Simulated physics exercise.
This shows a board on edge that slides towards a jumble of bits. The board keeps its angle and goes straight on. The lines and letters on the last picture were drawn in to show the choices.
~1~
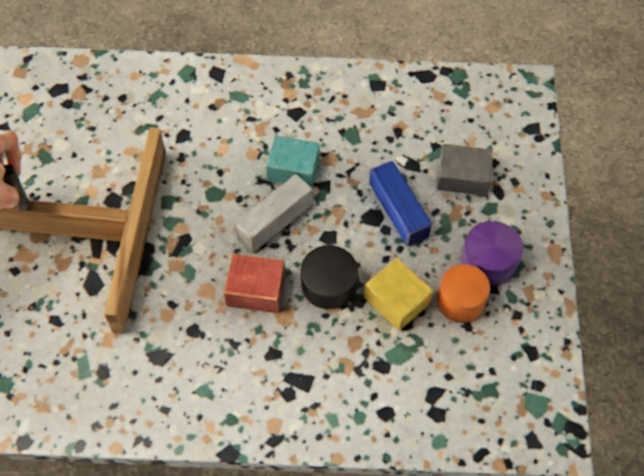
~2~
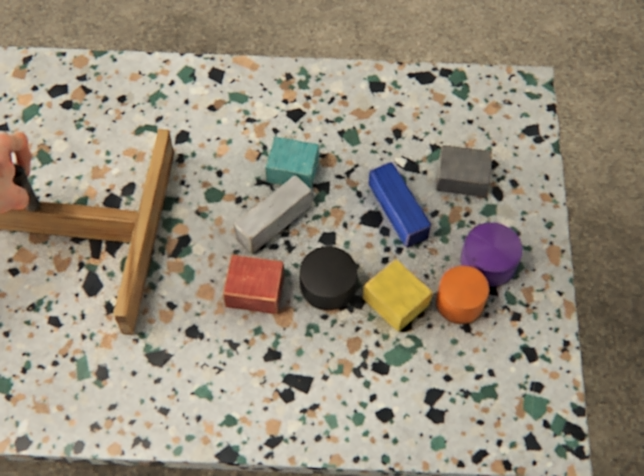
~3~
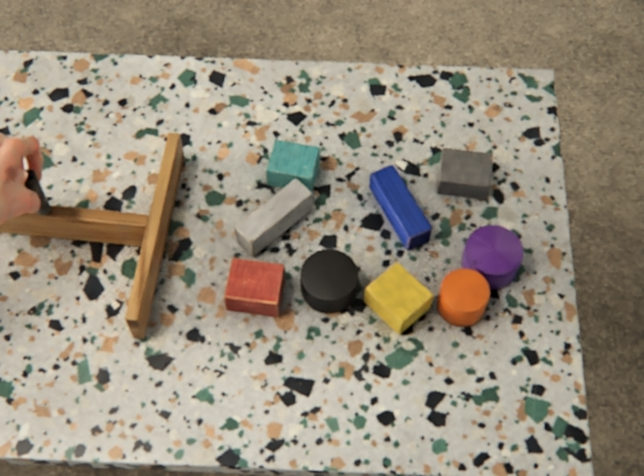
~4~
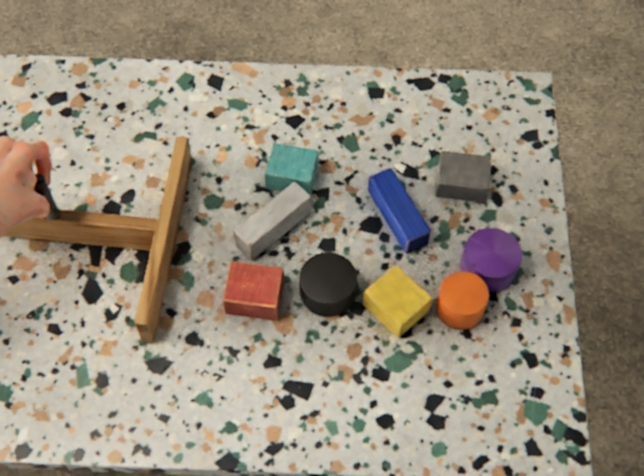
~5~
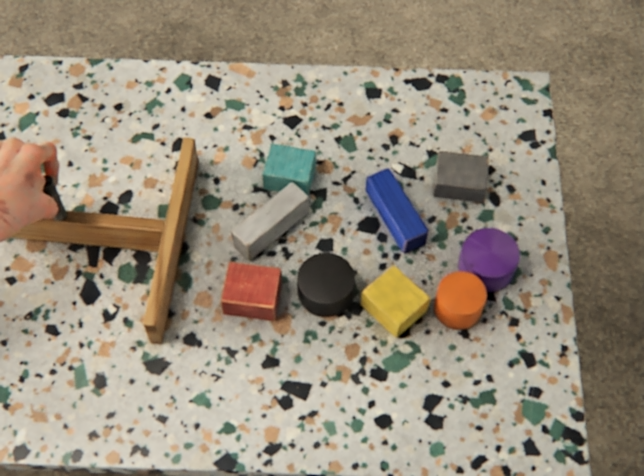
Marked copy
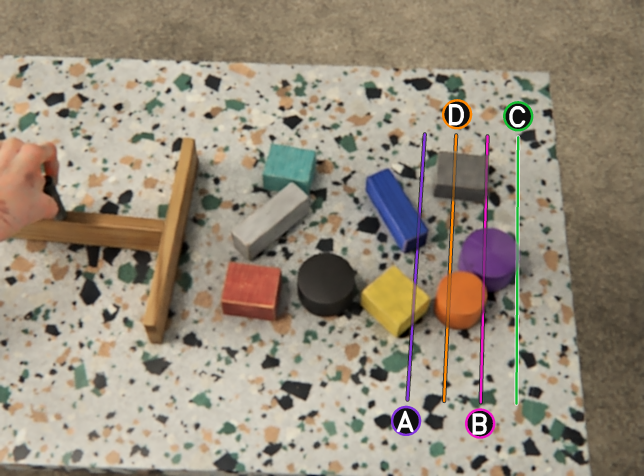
The footage shows a hand at the left sliding a wooden T-shaped board a short way rightward across a speckled surface, narrowing the gap to a group of coloured blocks and round pieces, which stay in practically the same arrangement.
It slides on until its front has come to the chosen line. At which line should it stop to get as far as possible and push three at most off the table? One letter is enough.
At B, and not beyond.
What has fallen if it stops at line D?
The orange tin.
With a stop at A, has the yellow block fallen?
By then, no.
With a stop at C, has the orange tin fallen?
Yes.
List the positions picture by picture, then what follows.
Black tin (329, 277); orange tin (463, 293); board (134, 216), in the first picture.
Board (143, 217); blue stick (399, 204), in the second picture.
Board (153, 221); yellow block (399, 298), in the third picture.
Board (163, 225); red block (254, 291), in the fourth picture.
Board (170, 226); black tin (326, 284); orange tin (460, 300); grey block (461, 177), in the fifth picture.
On the marked copy, A at (417, 256); B at (484, 259); C at (517, 260); D at (451, 258).
With B. Early on, board (283, 230); orange tin (476, 303); yellow block (419, 317).
Further on, board (396, 233); orange tin (531, 304); grey block (492, 177).
At the end, board (485, 236); orange tin over the edge; grey block over the edge; two fallen.
As for the rest, A is within the limit but short; C drops five; D is within the limit but short.
